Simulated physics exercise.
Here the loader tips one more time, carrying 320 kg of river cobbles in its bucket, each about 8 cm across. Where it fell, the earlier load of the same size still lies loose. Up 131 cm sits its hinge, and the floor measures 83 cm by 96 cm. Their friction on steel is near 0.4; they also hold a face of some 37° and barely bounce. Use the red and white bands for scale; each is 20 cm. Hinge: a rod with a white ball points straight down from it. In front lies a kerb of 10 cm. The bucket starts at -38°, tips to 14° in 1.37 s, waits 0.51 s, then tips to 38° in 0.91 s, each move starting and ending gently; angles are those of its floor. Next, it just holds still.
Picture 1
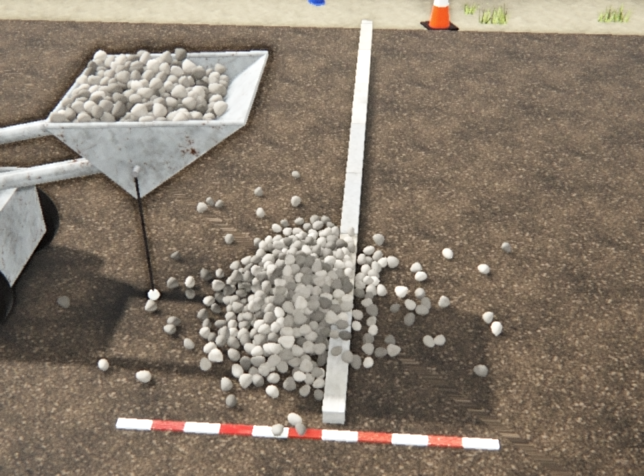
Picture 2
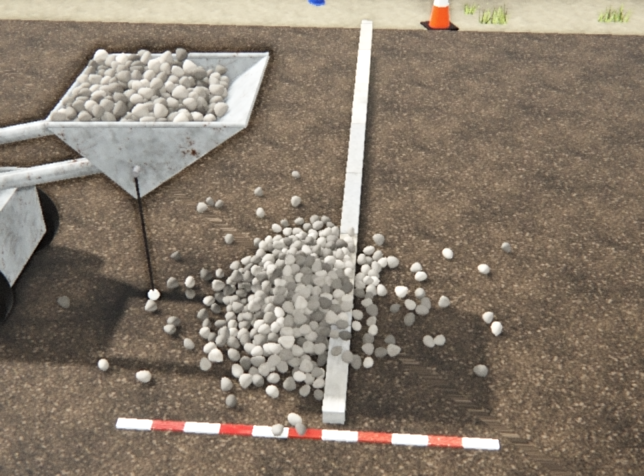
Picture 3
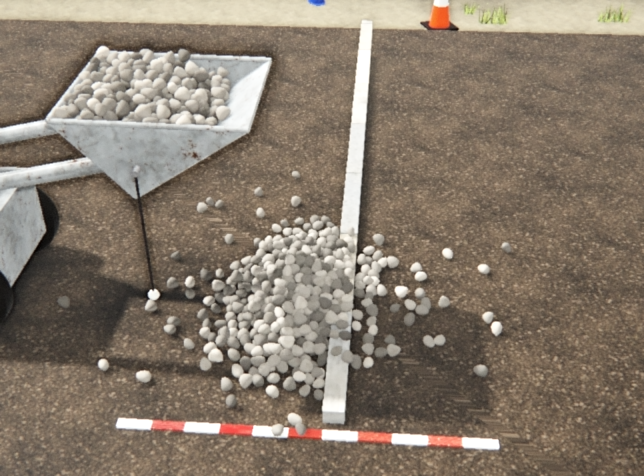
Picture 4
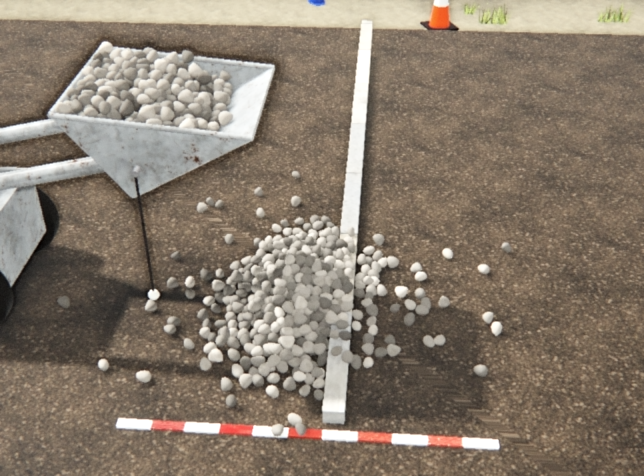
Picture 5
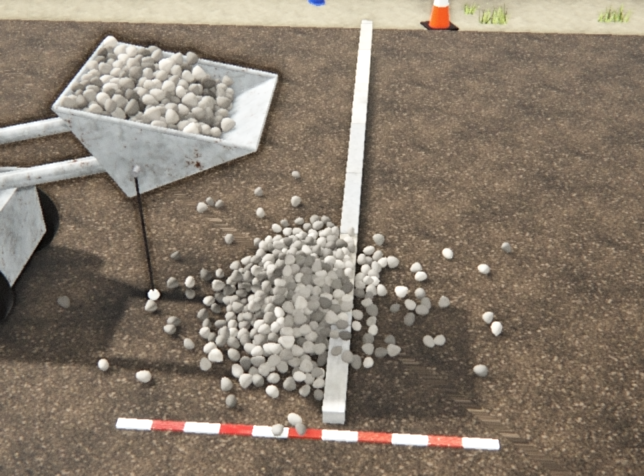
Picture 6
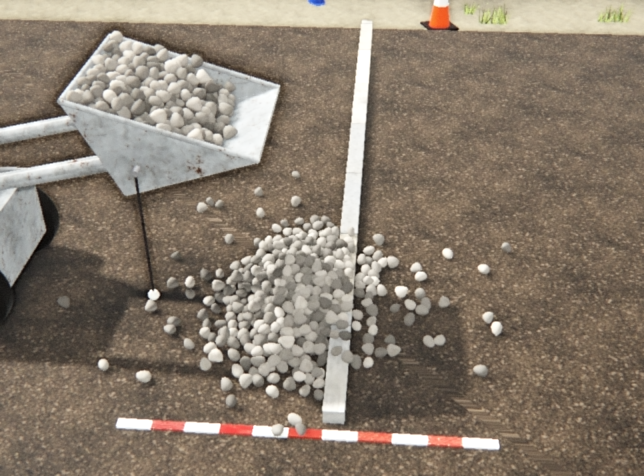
A pale grey metal loader bucket filled with rounded grey and white stones slowly tilts at the upper left, its right-hand lip lowering while the stones shift slightly inside. It hangs over brown, speckled ground seen from above at an angle, with a loose stone pile below lying against and across a long pale kerb. A red-and-white striped bar, an orange cone and the camera all stay still.
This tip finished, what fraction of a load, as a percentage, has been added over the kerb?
About 28 per cent of a load.
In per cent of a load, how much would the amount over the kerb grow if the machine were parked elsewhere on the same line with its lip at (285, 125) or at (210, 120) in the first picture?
Roughly 65 per cent, then 10 per cent.
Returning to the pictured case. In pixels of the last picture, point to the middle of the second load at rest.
I'd say close to (310, 286).
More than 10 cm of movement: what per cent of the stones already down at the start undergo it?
About 15 %.
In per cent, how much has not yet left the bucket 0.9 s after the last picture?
Reading: Near 95 % of the load.
Then, 0.4 s after the last picture the floor is at 6°; in per cent of one load, 100 in the bucket, 91 on this side of the kerb, 9 over the kerb; the foremost stones are at (474, 301).
Then, 0.9 s after the last picture the floor is at 14°; in per cent of one load, 93 in the bucket, 97 on this side of the kerb, 9 over the kerb; the foremost stones are at (474, 301).
Then, 2.7 s after the last picture the floor is at 38°; in per cent of one load, 0 in the bucket, 166 on this side of the kerb, 34 over the kerb; the foremost stones are at (497, 308).
Then, 5.1 s after the last picture the floor is at 38°; in per cent of one load, 0 in the bucket, 163 on this side of the kerb, 37 over the kerb; the foremost stones are at (497, 308). Net gain over the kerb, 28.
